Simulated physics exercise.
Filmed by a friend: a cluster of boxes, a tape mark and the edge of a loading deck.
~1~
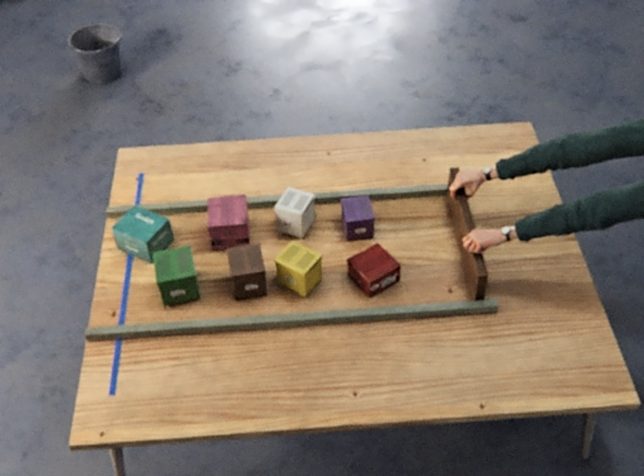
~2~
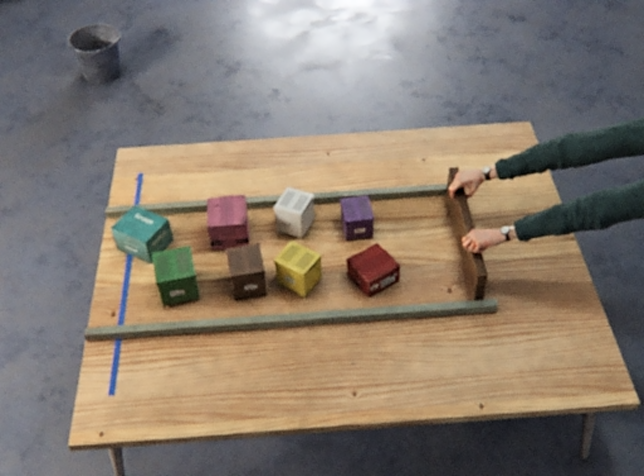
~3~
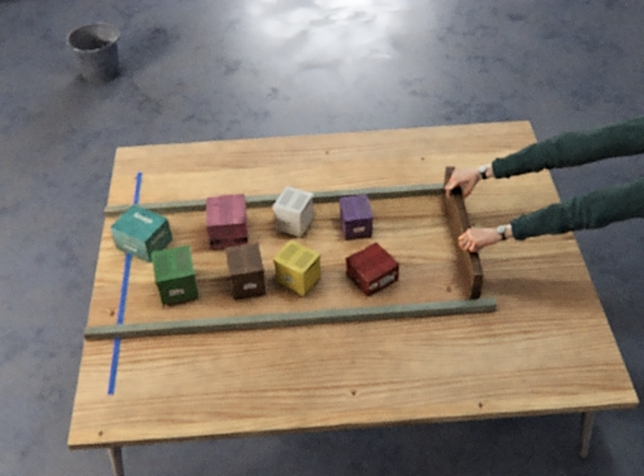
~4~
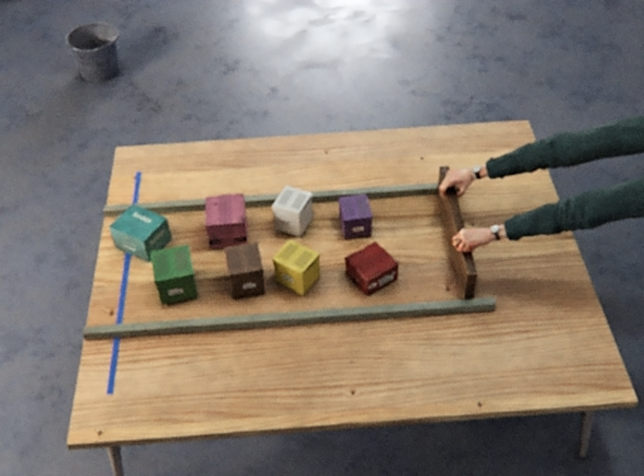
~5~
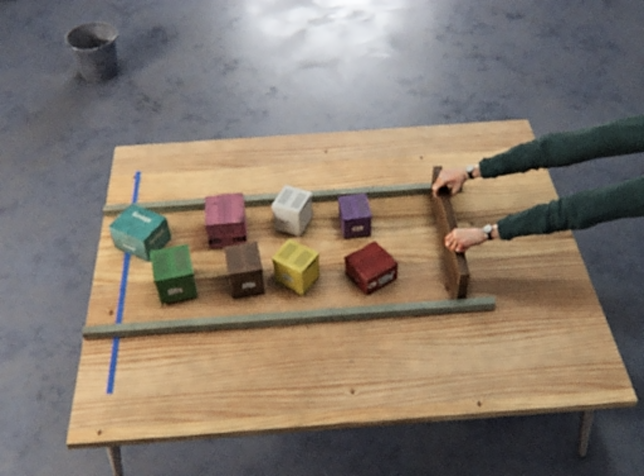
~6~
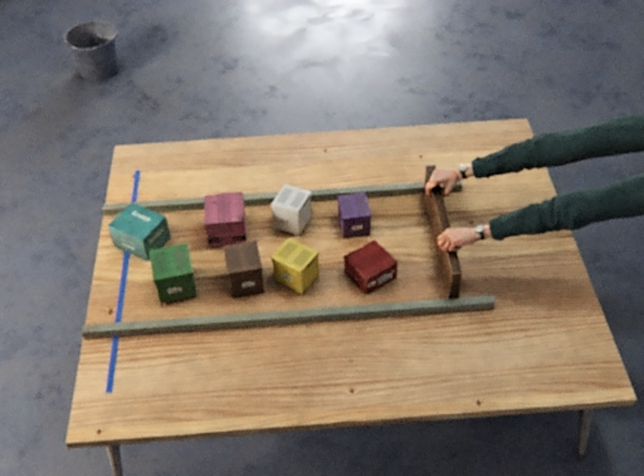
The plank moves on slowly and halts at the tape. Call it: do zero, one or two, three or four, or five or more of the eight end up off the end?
Five or more end up off it.
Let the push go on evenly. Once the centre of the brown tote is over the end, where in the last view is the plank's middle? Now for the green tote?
The middle is at (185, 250) when it's the brown tote, and at (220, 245) when it's the green tote.
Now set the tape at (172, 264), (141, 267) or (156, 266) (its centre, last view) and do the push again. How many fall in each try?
Try by try, 4, 5 and 4.
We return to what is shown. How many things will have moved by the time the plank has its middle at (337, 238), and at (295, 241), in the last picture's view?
Answer - first 5, then 7.
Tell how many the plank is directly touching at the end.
It's 2 of them.
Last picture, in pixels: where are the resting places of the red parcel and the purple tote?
In the last picture they sit at about (101, 278) and about (112, 232).
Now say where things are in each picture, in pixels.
In the first picture, turquoise box (143, 234); green tote (177, 277); pink box (229, 222); plank (466, 233); tape (128, 270).
In the second picture, green tote (176, 277); white tote (295, 214).
In the third picture, pink box (228, 221); red parcel (372, 269).
In the fourth picture, turquoise box (141, 233); brown tote (245, 271).
In the fifth picture, green tote (174, 275); plank (449, 231).
In the sixth picture, turquoise box (140, 232); green tote (174, 274); pink box (226, 219); plank (441, 231); tape (125, 268).
Early on, none off yet; turquoise box at rest near (140, 232); green tote at rest near (174, 274); pink box at rest near (226, 219).
A while later, none off yet; turquoise box travelled about its own width near (106, 236); green tote travelled well along near (102, 279); pink box travelled well along near (154, 224).
Finally, the number that fall off is five or more; lost, yellow tote, white tote, brown tote, pink box, green tote and turquoise box.
